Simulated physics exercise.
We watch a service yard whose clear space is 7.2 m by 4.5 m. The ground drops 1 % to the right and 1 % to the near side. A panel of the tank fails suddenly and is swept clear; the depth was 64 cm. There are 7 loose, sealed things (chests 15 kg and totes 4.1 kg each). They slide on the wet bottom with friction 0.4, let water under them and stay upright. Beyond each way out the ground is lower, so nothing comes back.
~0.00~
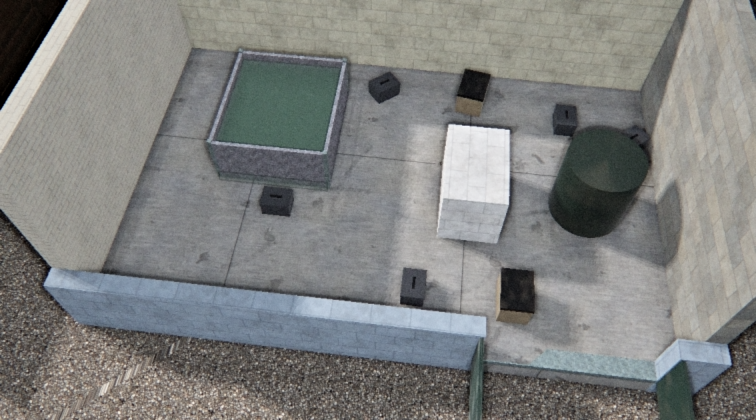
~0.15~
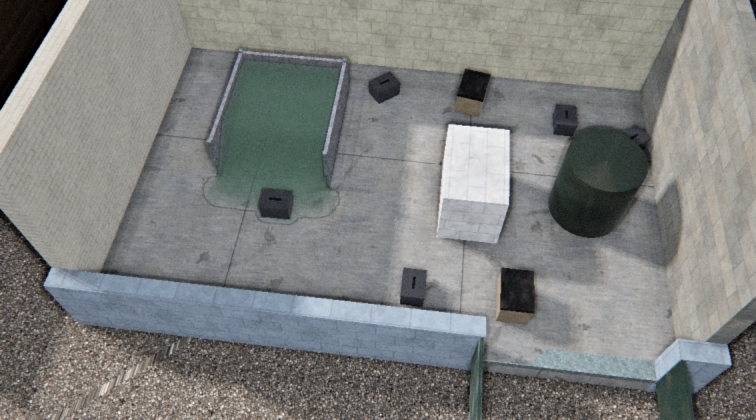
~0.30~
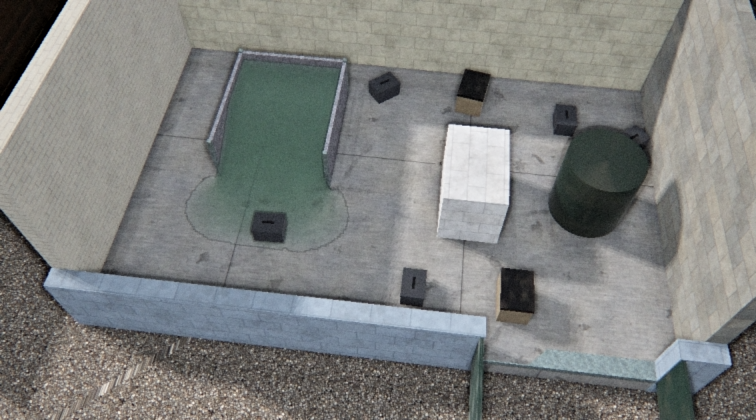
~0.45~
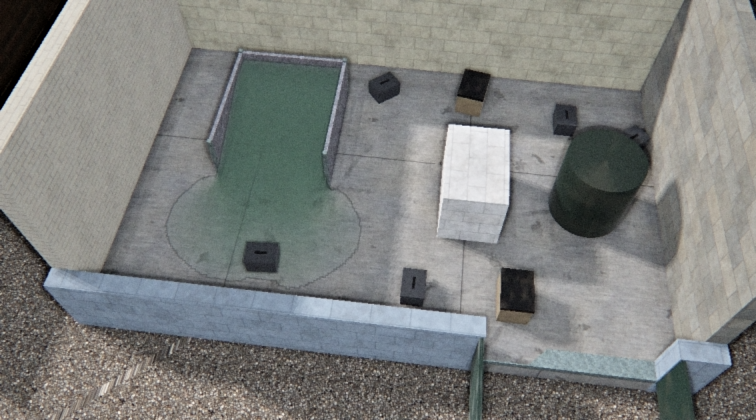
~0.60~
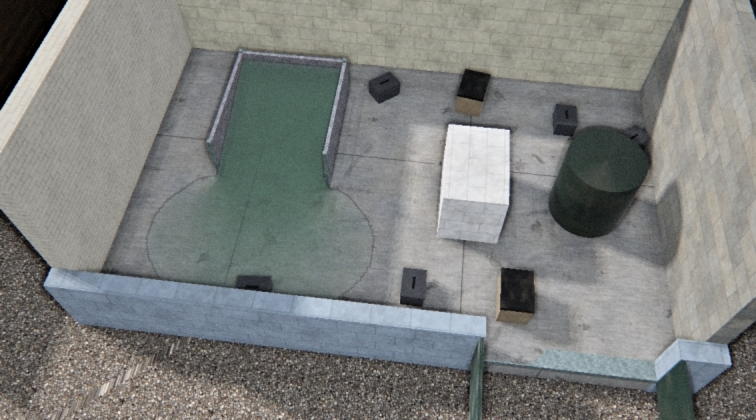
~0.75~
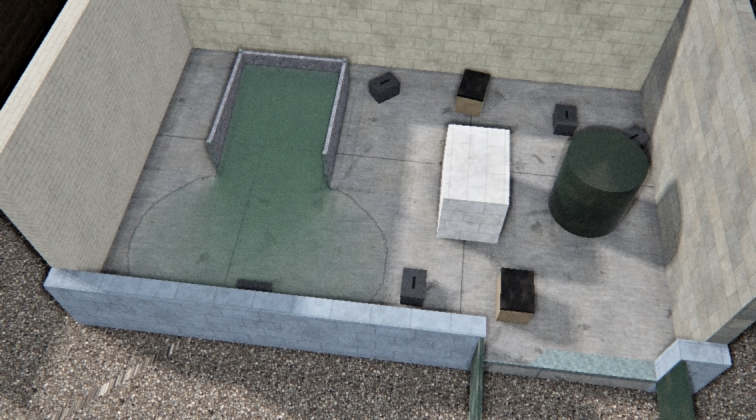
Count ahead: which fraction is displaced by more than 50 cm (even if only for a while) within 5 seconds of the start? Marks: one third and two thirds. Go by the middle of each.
Share: From one to two thirds.
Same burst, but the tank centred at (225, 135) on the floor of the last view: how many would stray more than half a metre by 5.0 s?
Then 3.
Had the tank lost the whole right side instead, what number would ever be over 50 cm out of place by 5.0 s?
Then 6.
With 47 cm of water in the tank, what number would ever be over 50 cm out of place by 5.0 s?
In that case 3 of them.
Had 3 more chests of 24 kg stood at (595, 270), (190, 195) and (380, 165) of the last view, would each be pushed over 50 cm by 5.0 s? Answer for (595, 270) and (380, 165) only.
In that order: More, under.
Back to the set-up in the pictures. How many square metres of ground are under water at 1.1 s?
Some 9.5 m2.
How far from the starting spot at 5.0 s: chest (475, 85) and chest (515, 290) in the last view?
In that order: 0 cm, 250 cm.
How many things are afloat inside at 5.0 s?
At that moment 1.
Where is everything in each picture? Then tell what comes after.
In the first frame, a tote at (276, 196), on the bottom; a chest at (474, 84) rests on the ground; water covers 2.6 m2; 0 of 7 have shifted.
In the second frame, a tote at (275, 199) rests on the ground, 5 cm from its start; a chest at (474, 84) rests on the ground; 3.5 m2 under water; 0 of 7 have shifted.
In the third frame, a tote at (268, 222) rests on the ground, 44 cm from its start; a chest at (474, 84), on the bottom; 4.6 m2 under water; 1 of 7 have shifted.
In the fourth frame, a tote at (261, 253), on the bottom, 89 cm from its start; a chest at (474, 84), on the bottom; water covers 6.0 m2; 1 of 7 have shifted.
In the fifth frame, a tote at (252, 287), on the bottom, 137 cm from its start; a chest at (474, 84) rests on the ground; 7.6 m2 under water; 1 of 7 have shifted.
In the sixth frame, a tote at (252, 292), afloat, 145 cm from its start; a chest at (474, 84) rests on the ground; water covers 8.5 m2; 1 of 7 have shifted.
After 1.1 s 1 of 7 are over 50 cm from their spots; 1 afloat.
After 2.2 s 2 of 7 are over 50 cm from their spots; 2 afloat.
After 3.5 s 3 of 7 are over 50 cm from their spots; 2 afloat.
After 5.0 s 4 of 7 are over 50 cm from their spots, and 4 have been at some point; 1 afloat.
